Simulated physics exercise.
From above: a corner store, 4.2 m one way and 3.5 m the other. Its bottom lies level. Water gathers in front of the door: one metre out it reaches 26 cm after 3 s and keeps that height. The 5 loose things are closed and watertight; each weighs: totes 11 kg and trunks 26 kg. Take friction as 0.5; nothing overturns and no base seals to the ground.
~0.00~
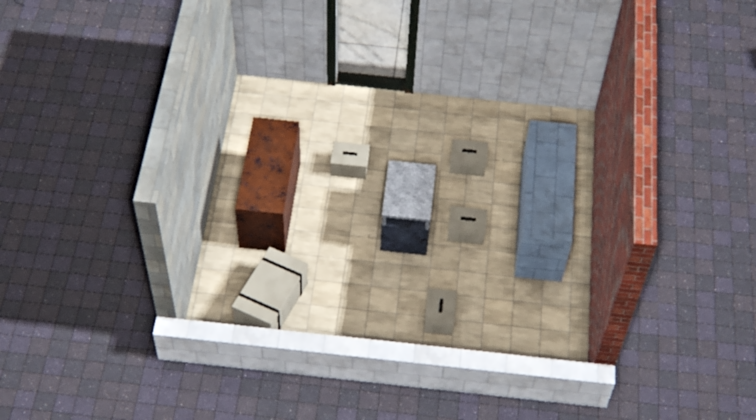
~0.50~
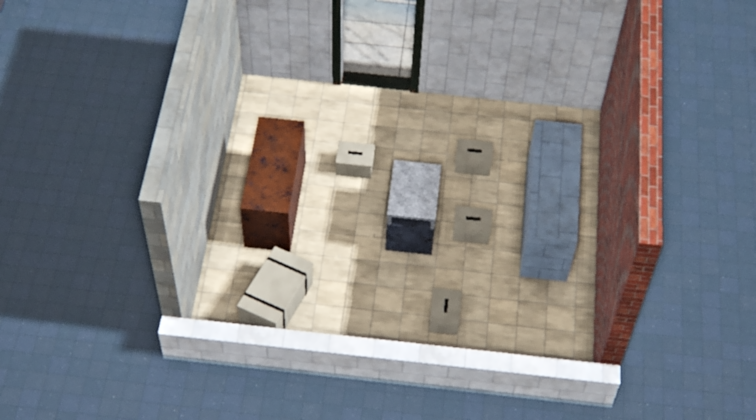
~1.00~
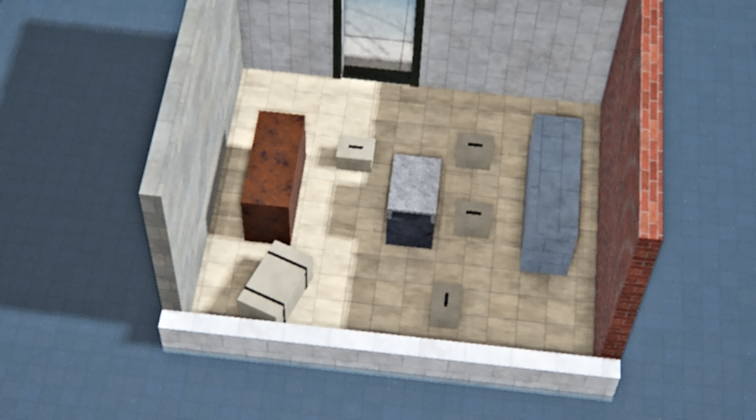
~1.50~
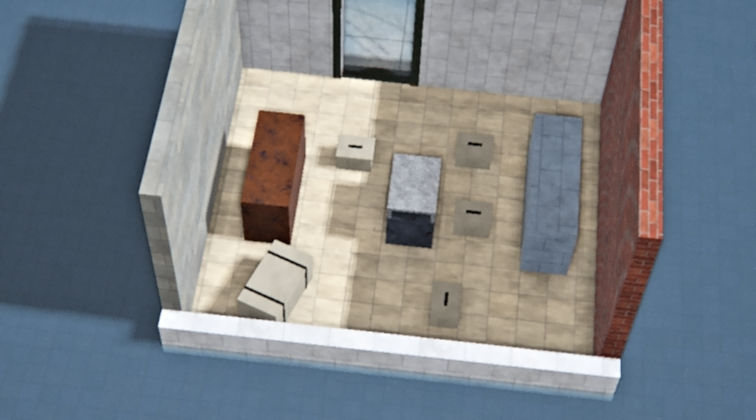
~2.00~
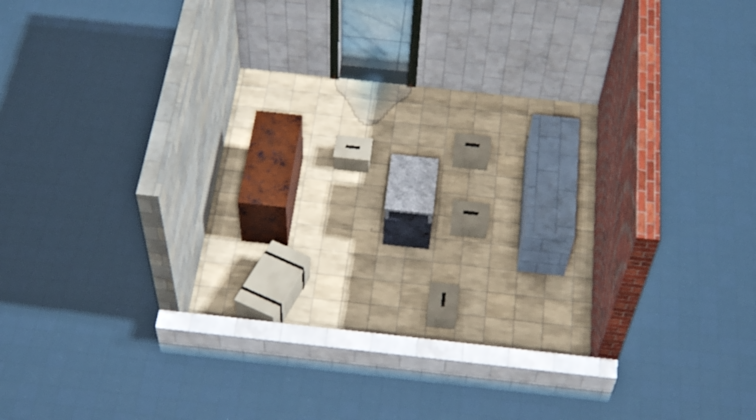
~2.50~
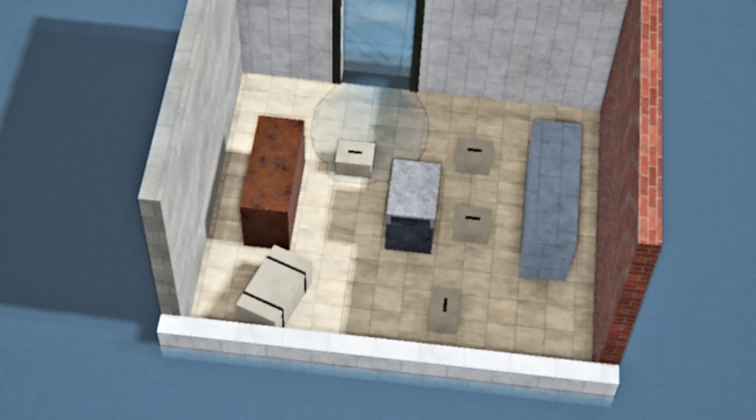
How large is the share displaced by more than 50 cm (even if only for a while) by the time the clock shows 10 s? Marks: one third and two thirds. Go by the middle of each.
That comes to one to two thirds.
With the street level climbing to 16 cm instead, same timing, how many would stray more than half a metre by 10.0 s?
In that case 1 of them.
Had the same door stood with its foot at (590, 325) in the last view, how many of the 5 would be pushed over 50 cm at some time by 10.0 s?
In that case 3 of them.
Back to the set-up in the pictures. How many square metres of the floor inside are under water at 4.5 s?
Roughly 7.5 m2.
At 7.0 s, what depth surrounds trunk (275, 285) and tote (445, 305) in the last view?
Roughly 9 and 8 cm.
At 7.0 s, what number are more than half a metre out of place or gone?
1 of them.
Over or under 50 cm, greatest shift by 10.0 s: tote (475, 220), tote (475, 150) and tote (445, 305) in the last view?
In turn: Less, short of it, more.
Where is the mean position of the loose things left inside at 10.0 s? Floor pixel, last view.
Near (442, 257).
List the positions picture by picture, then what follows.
A tote at (469, 151) rests on the ground; a tote at (468, 219) rests on the ground; water covers 0.0 m2; 0 of 5 have shifted, in the first frame.
A tote at (475, 151) rests on the ground; a tote at (473, 219) rests on the ground; 0.0 m2 under water; 0 of 5 have shifted, in the second frame.
A tote at (475, 145), on the bottom; a tote at (474, 213), on the bottom; water covers 0.0 m2; 0 of 5 have shifted, in the third frame.
A tote at (475, 145) rests on the ground; a tote at (474, 213) rests on the ground; 0.0 m2 under water; 0 of 5 have shifted, in the fourth frame.
A tote at (472, 145) rests on the ground; a tote at (471, 213), on the bottom; 0.3 m2 under water; 0 of 5 have shifted, in the fifth frame.
A tote at (474, 151) rests on the ground; a tote at (473, 219) rests on the ground; 1.2 m2 under water; 0 of 5 have shifted, in the sixth frame.
After 3.5 s 0 of 5 are over 50 cm from their spots; 0 afloat.
After 4.5 s 1 of 5 are over 50 cm from their spots; 0 afloat.
After 7.0 s 1 of 5 are over 50 cm from their spots; 2 afloat.
After 10.0 s 2 of 5 are over 50 cm from their spots, and 2 have been at some point; 4 afloat.
